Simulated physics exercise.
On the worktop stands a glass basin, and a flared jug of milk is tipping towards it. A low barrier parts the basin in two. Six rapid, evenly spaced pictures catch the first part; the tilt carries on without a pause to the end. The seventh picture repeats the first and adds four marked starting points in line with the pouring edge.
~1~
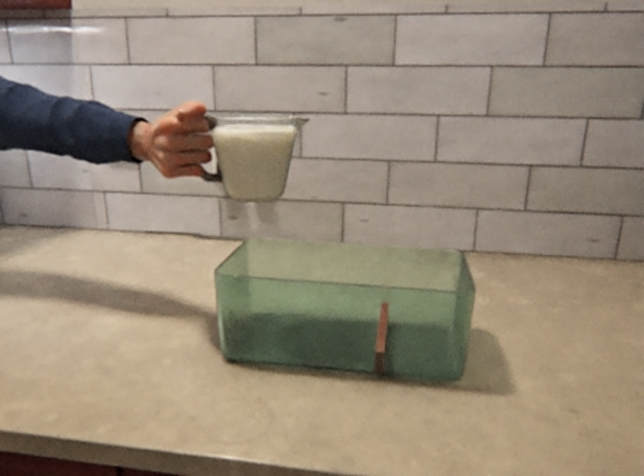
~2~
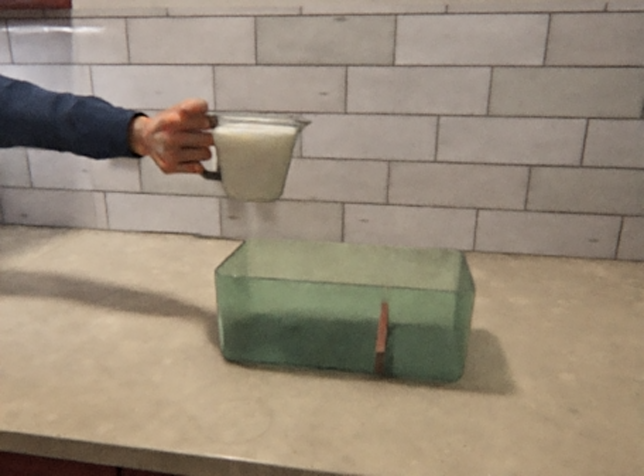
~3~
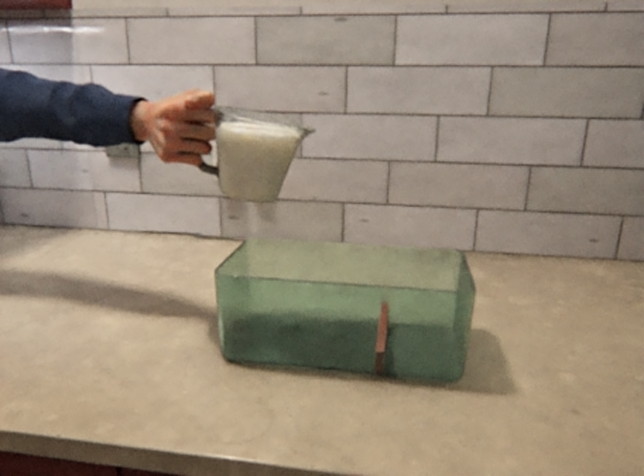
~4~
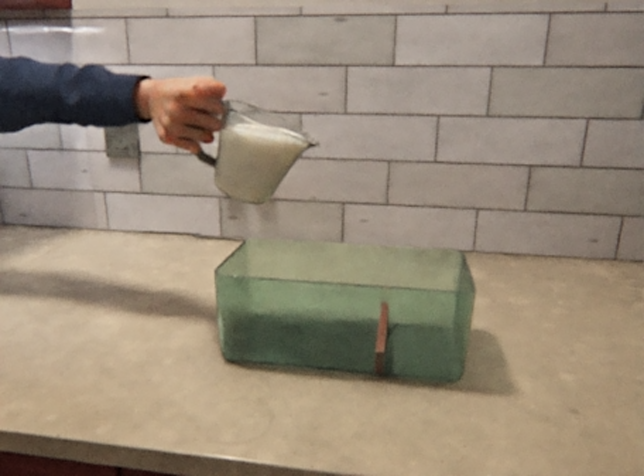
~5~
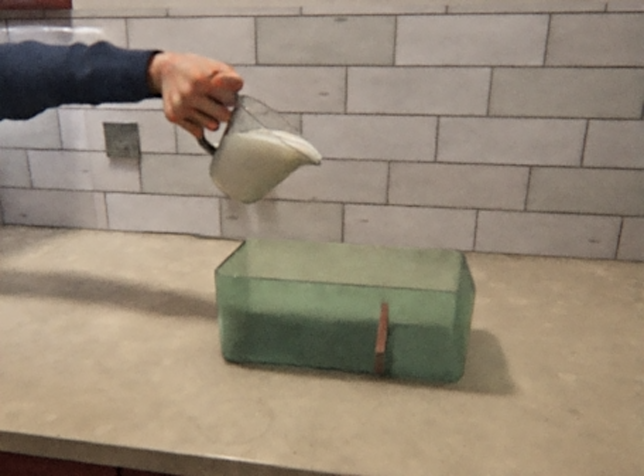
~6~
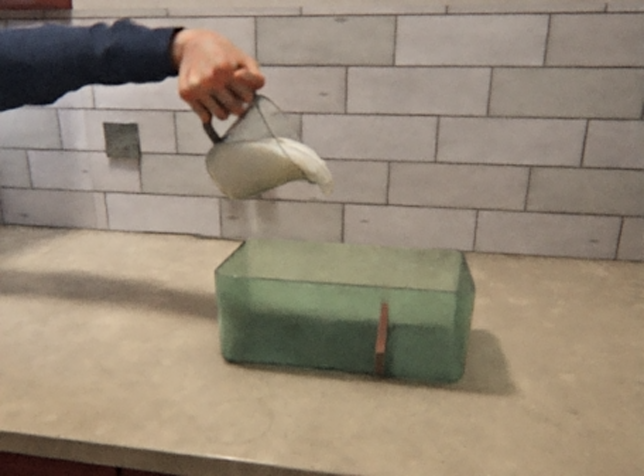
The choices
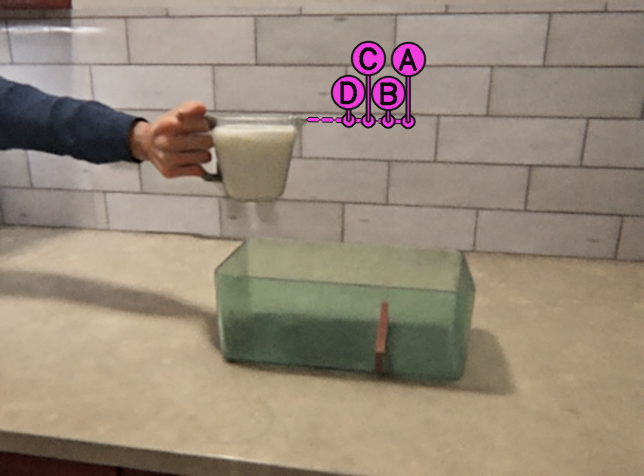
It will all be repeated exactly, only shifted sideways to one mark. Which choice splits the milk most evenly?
It is C.
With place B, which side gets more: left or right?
The right side.
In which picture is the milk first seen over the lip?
Picture 5.
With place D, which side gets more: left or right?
The left one.
In magenta, A at (408, 121); B at (388, 121); C at (368, 120); D at (348, 120).
If A is chosen, about 27 % ends left of the wall and 67 % right of it; 5 % is lost outside.
If B is chosen, about 31 % ends left of the wall and 62 % right of it; 6 % is lost outside.
If C is chosen, about 51 % ends left of the wall and 45 % right of it; 5 % is lost outside.
If D is chosen, about 63 % ends left of the wall and 33 % right of it; 4 % is lost outside.
